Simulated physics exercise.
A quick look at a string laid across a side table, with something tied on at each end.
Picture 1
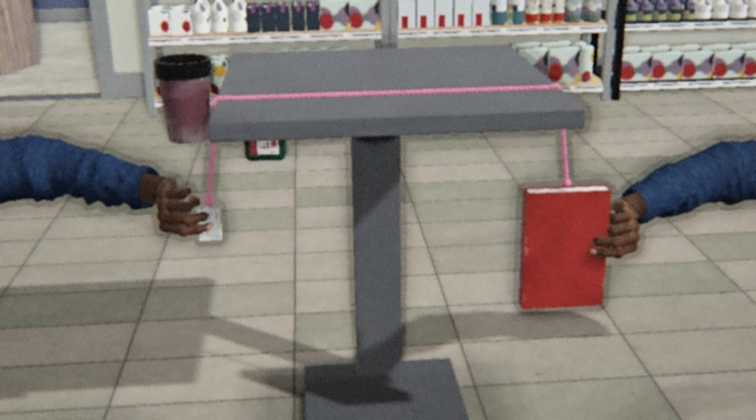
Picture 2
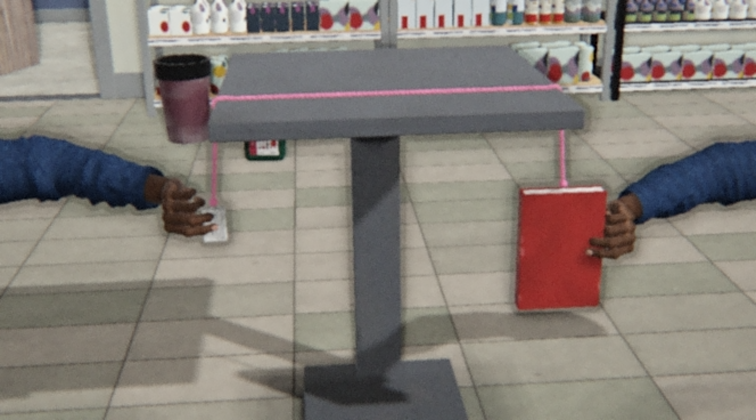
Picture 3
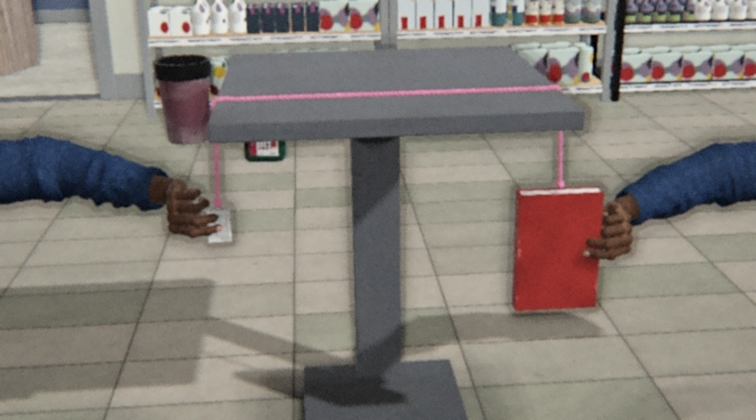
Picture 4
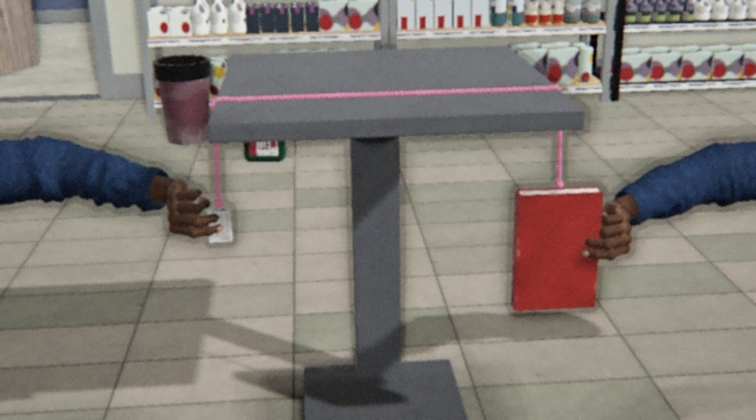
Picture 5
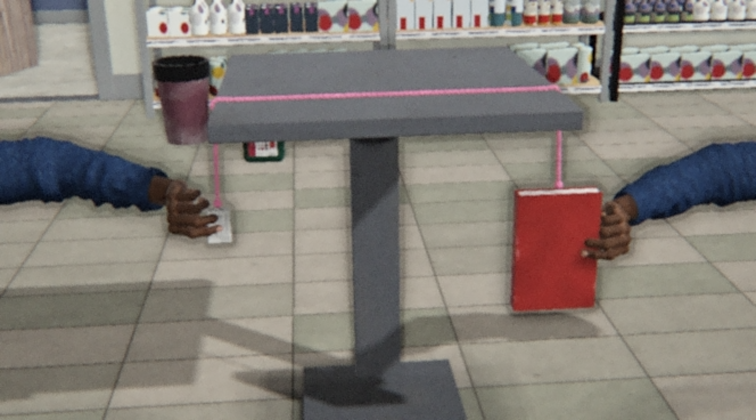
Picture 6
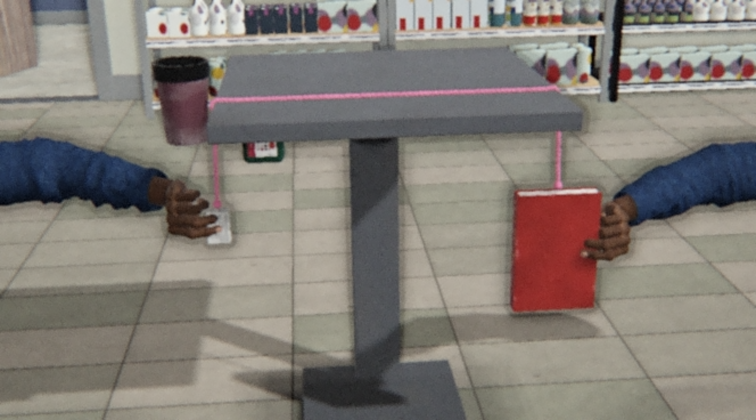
A red book and a small matchbox, tied to a pink string draped over a gray table, shifted slightly inward with a hand at each one, then stayed nearly still.
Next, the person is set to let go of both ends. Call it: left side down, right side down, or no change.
Right side down.
Then, 0.38 s later than the last view, left matchbox pulled up onto the top; right book lower near (546, 371).
Then, 0.76 s later than the last view, left matchbox down on the floor; right book down on the floor.
Finally, left matchbox down on the floor; right book down on the floor. The string slides rightwards.
